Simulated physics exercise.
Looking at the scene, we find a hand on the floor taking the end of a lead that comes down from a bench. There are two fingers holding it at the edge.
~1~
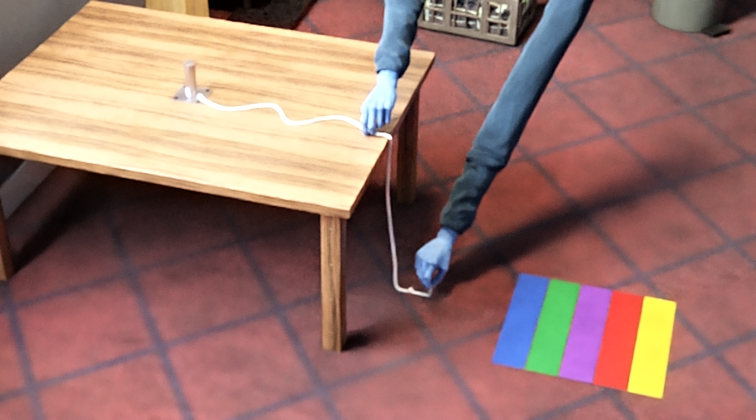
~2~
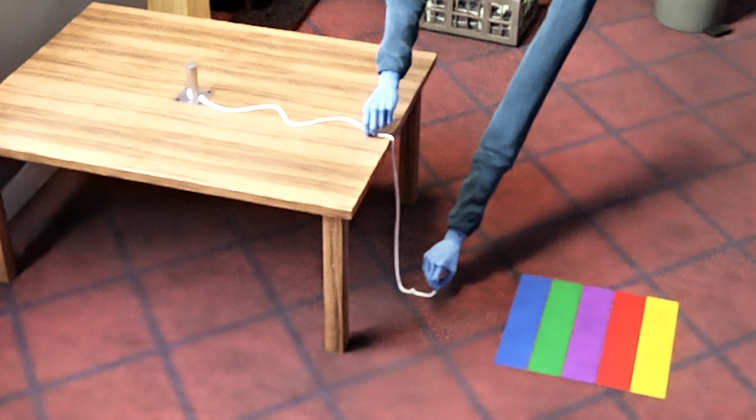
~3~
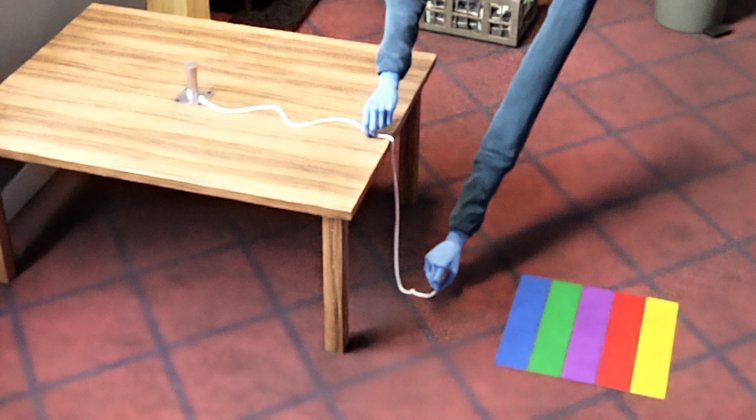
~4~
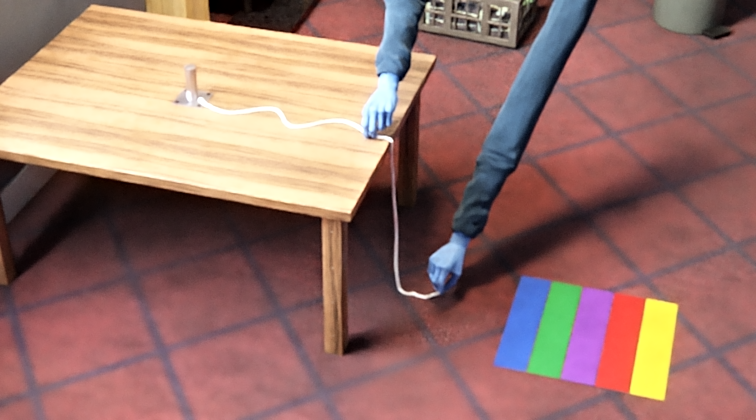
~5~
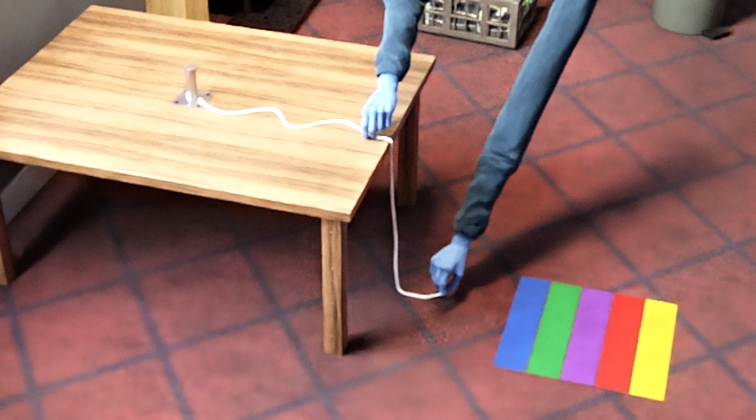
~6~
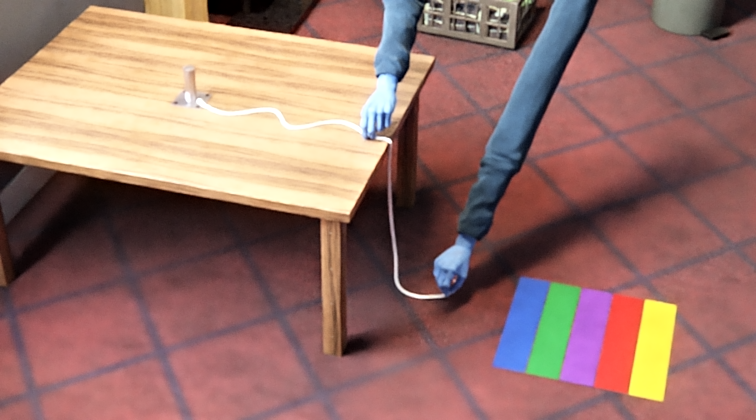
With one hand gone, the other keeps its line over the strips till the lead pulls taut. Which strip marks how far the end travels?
The purple strip.
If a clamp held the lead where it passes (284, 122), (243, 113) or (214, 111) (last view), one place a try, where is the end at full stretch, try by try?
In order: (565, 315), then (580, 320), then (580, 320).
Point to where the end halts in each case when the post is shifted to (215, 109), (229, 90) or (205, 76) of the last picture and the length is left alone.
Near (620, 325); near (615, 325); near (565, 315).
Early on, end near (519, 306); over blue.
Midway, end near (562, 314); over green.
At the end of the slack, end near (587, 319); over purple. It gets as far as the purple strip.
